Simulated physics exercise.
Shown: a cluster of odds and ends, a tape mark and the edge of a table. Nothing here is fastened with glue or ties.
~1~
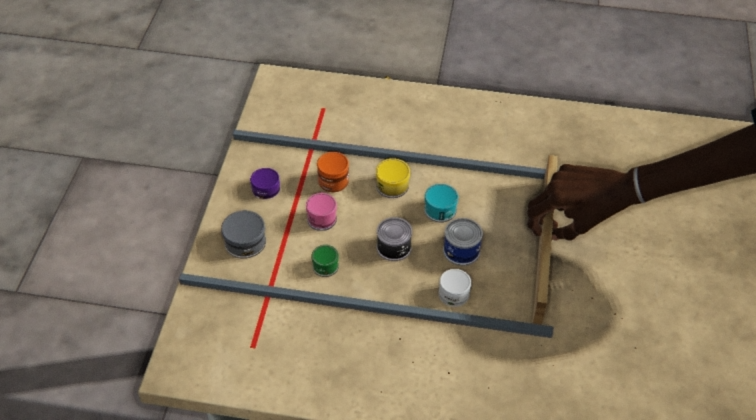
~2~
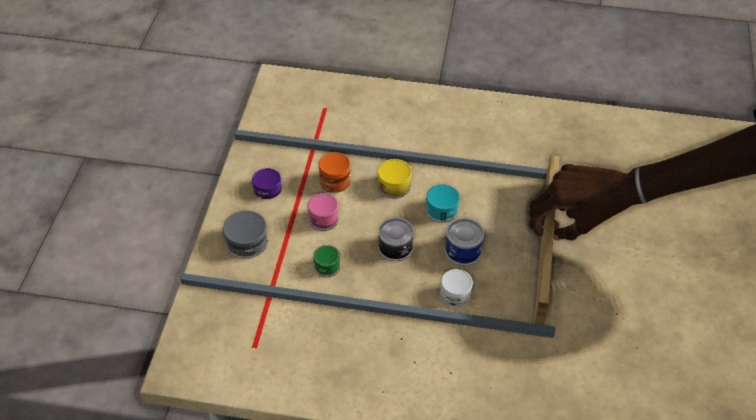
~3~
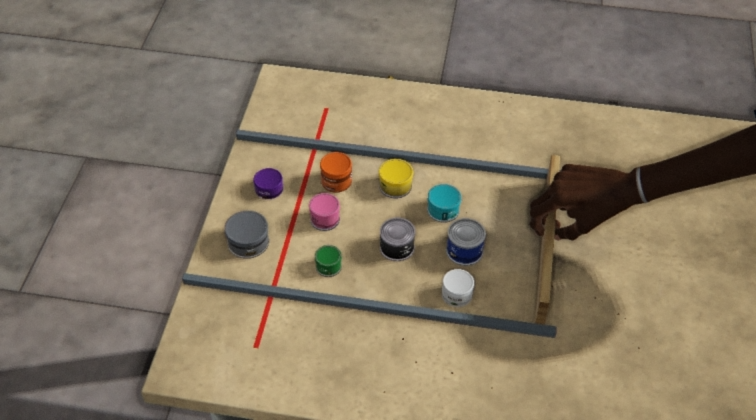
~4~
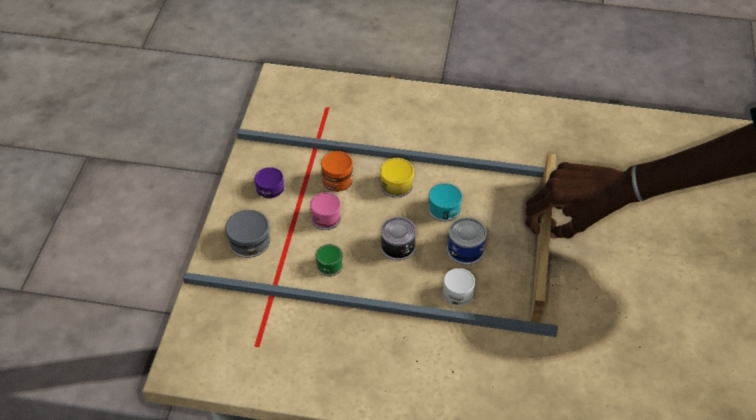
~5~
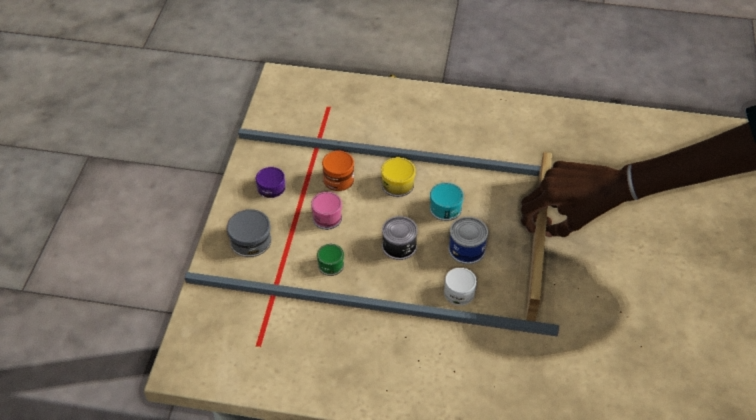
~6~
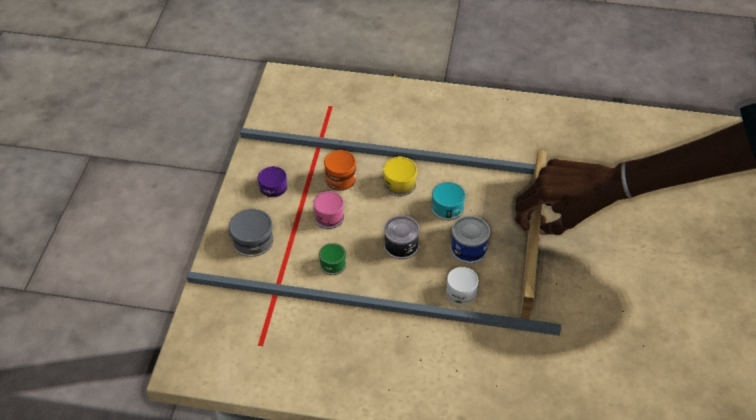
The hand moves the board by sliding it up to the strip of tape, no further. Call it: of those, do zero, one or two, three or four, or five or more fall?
Zero fall.
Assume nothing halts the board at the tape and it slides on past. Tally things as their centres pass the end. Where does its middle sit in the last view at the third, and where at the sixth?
For the first, roughly (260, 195); for the next, roughly (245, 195).
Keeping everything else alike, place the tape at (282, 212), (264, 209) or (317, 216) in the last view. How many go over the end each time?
Counts per try, in order: 0 / 2 / 0.
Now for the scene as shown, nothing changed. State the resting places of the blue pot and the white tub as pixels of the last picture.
Blue pot at about (279, 210), white tub at about (266, 268).
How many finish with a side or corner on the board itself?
4 in contact.
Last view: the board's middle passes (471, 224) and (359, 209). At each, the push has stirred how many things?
Counting first: 2, next 8.
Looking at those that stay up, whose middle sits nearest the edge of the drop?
The grey pot is foremost.
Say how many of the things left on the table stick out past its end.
Things overhanging at the end: 1.
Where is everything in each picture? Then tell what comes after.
The first picture shows grey pot (244, 235); purple tub (265, 184); pink pot (322, 212); board (545, 237); tape (292, 216).
The second picture shows purple tub (267, 184); black pot (396, 239).
The third picture shows pink pot (325, 212); yellow tin (396, 179).
The fourth picture shows grey pot (248, 234); orange tub (337, 172).
The fifth picture shows purple tub (271, 182); turquoise tin (446, 202).
The sixth picture shows grey pot (252, 233); purple tub (273, 182); pink pot (329, 210); board (533, 232); tape (299, 214).
Early on, none off yet; grey pot at rest near (252, 233); purple tub at rest near (273, 182); pink pot at rest near (329, 210).
A while later, none off yet; grey pot at rest near (252, 233); purple tub at rest near (273, 182); pink pot at rest near (327, 209).
Finally, the number that fall off is zero.
